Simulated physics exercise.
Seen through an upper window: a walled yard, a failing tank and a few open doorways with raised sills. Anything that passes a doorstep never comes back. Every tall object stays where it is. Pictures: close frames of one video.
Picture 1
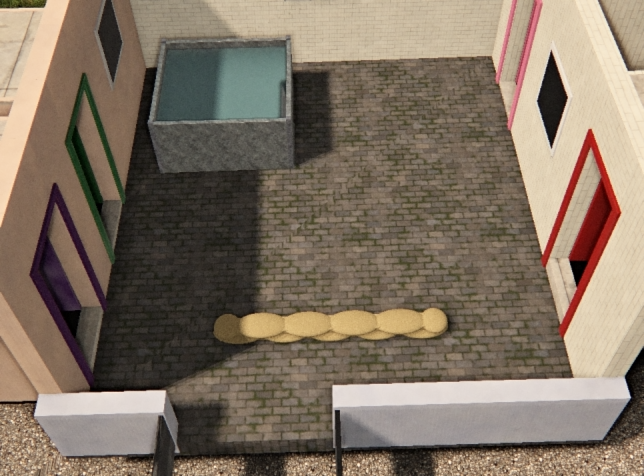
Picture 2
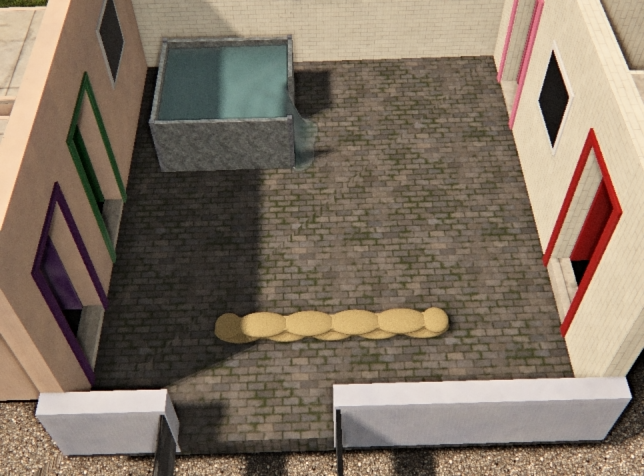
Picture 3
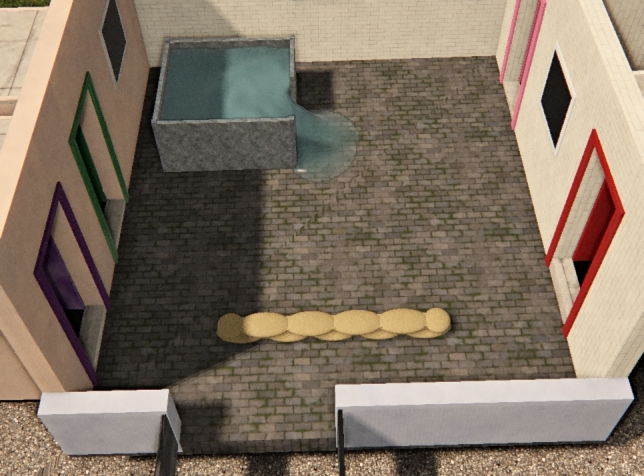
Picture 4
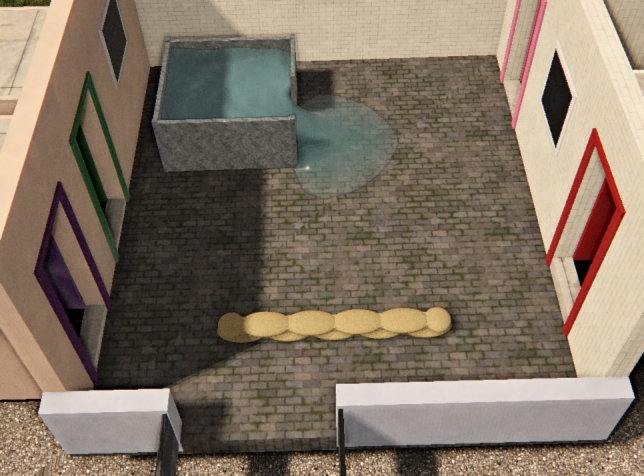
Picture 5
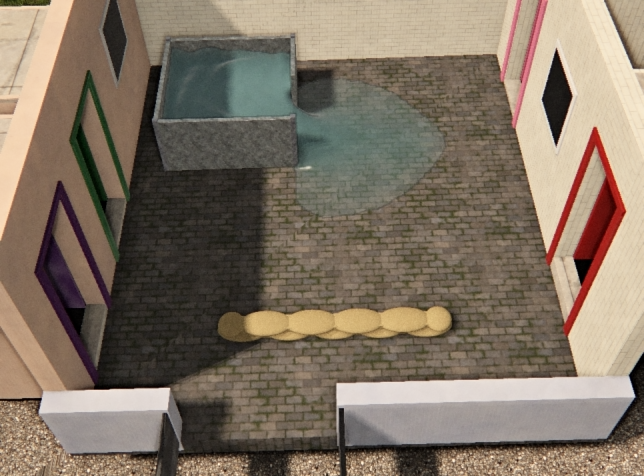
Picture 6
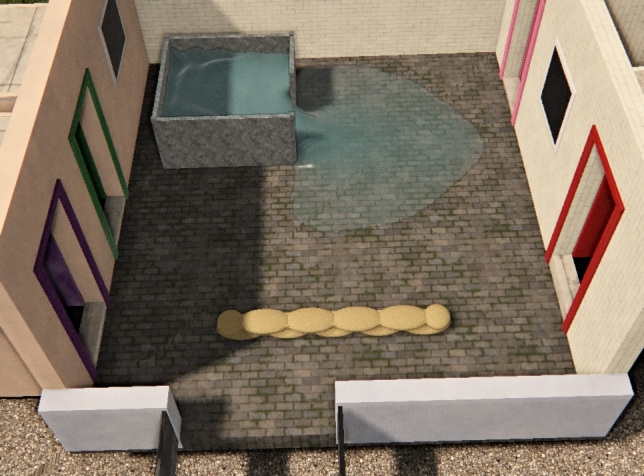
A walled yard paved in dark brick is seen from above, through an upper window. A grey stone tank of water stands at the back left, with green and purple doorways on the left wall, red and pink ones on the right, and a row of tan sandbags across the near paving. Water pours from the tank's right side and spreads rightward and forward in a widening sheet, while the view stays almost still.
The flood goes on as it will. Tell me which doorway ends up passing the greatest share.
That would be the pink doorway.
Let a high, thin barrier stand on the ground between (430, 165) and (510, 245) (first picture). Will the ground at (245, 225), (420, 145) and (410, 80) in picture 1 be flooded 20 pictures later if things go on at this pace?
Taking the points in order, they are spared, swamped and swamped.
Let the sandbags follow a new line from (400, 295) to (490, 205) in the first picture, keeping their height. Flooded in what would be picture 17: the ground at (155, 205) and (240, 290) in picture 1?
The first spot would be spared and the second spared.
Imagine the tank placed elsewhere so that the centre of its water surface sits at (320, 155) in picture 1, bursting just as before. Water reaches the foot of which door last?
It would be the green one.
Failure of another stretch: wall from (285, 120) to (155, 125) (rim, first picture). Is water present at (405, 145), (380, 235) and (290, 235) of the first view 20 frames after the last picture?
The first spot is left untouched, the second soaked through, the third soaked through.
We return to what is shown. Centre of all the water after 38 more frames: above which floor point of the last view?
Close to pixel (355, 206).
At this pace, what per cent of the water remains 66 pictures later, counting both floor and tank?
Near 84 in a hundred.
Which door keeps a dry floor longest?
That one is the one in green.
A moment on, water covers 40 % of the floor; pink door some in, purple door not reached, red door not reached, green door not reached.
Next, water covers 45 % of the floor; pink door a lot in, purple door not reached, red door wet at the sill, nothing in, green door not reached.
Then, water covers 55 % of the floor; pink door a lot in, purple door not reached, red door wet at the sill, nothing in, green door not reached.
Later, water covers 75 % of the floor; pink door a lot in, purple door a trickle in, red door wet at the sill, nothing in, green door not reached.
In the end, water covers 95 % of the floor; pink door a lot in, purple door a trickle in, red door wet at the sill, nothing in, green door wet at the sill, nothing in; the pink door has let in the most.
